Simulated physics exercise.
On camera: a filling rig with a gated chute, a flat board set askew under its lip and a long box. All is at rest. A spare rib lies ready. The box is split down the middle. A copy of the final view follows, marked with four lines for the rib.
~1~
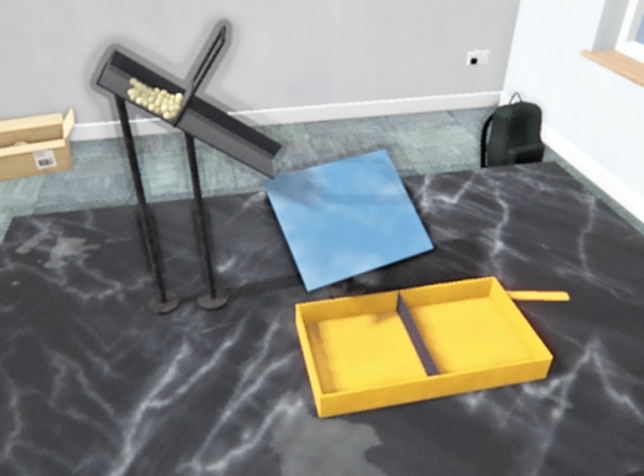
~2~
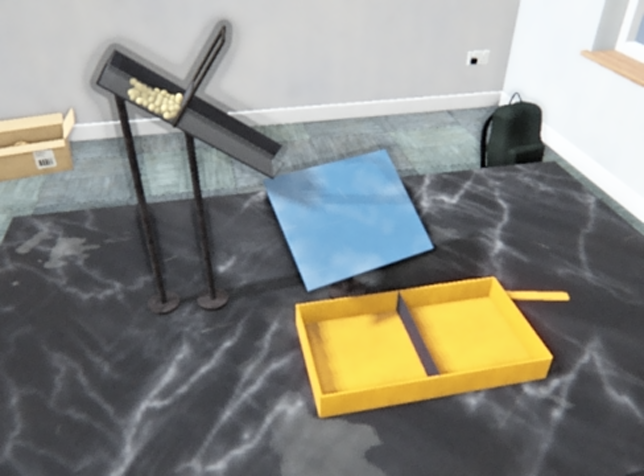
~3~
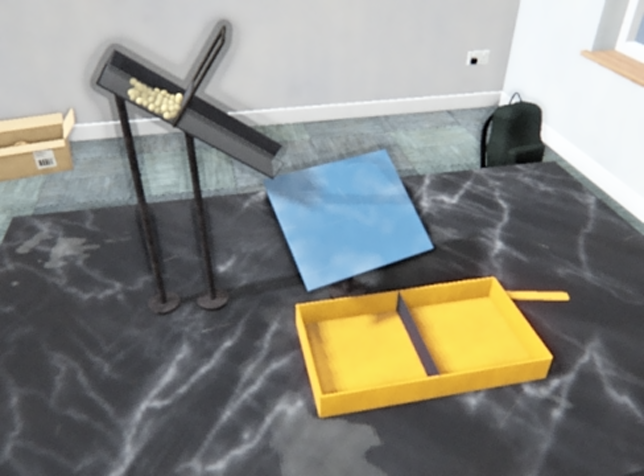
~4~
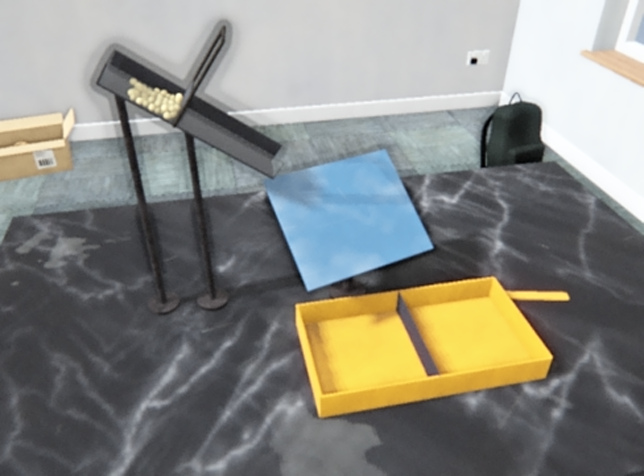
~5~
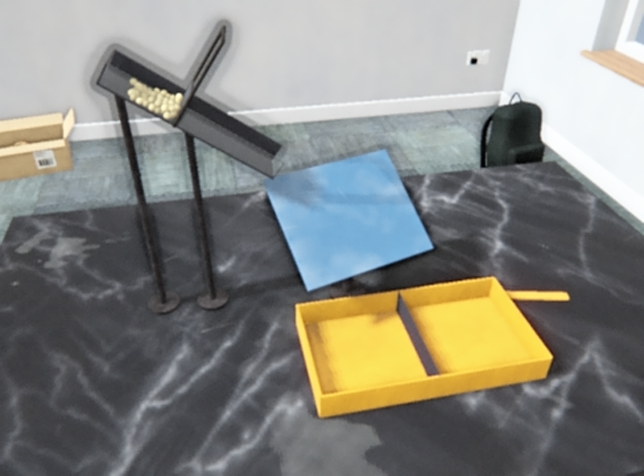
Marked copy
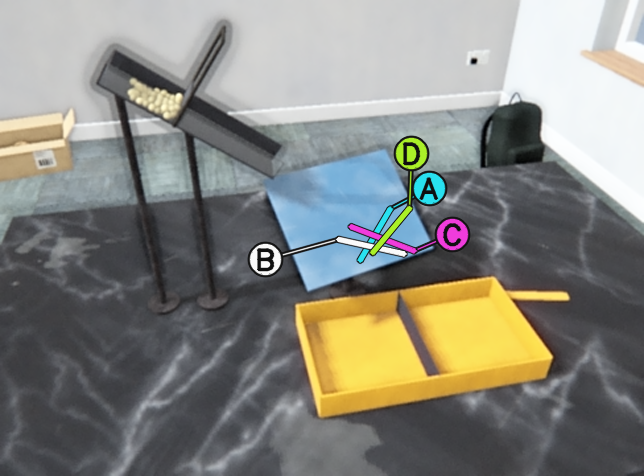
To begin with, a dark chute on two thin legs holds a clump of pale beans behind a raised gate piece, with a tilted blue board and a divided yellow box to its right. From start to finish, nothing visibly moves, and the beans stay bunched in the chute.
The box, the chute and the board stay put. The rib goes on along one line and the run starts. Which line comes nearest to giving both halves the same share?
Choose C.
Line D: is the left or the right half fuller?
Left.
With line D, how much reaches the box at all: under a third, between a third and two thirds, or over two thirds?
Over two thirds.
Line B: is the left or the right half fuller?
The right half.
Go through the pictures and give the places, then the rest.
Load behind the gate at (161, 105), soya beans; lip of the chute at (272, 170), sloping gently, in the first frame.
Middle of the board at (350, 214), tilted fairly steeply; middle of its low edge at (374, 268); of its high edge at (327, 164), in the second frame.
Front corners of the box at (321, 397) and (552, 357); front end of its middle wall at (441, 376); gate still shut at (190, 92), in the third frame.
Middle of the load at (161, 105); lip at (272, 170), in the fourth frame.
Middle of the load at (161, 105); lip at (272, 170), in the fifth frame.
On the marked copy, line A from (390, 208) to (360, 260); line B from (338, 239) to (404, 253); line C from (351, 226) to (414, 250); line D from (409, 208) to (372, 252).
With A, of what is caught, nearly all in the left half, a stray few in the right.
With B, of what is caught, a small part in the left half, nearly all in the right.
With C, of what is caught, about a third in the left half, about two thirds in the right.
With D, of what is caught, nearly all in the left half, a small part in the right.
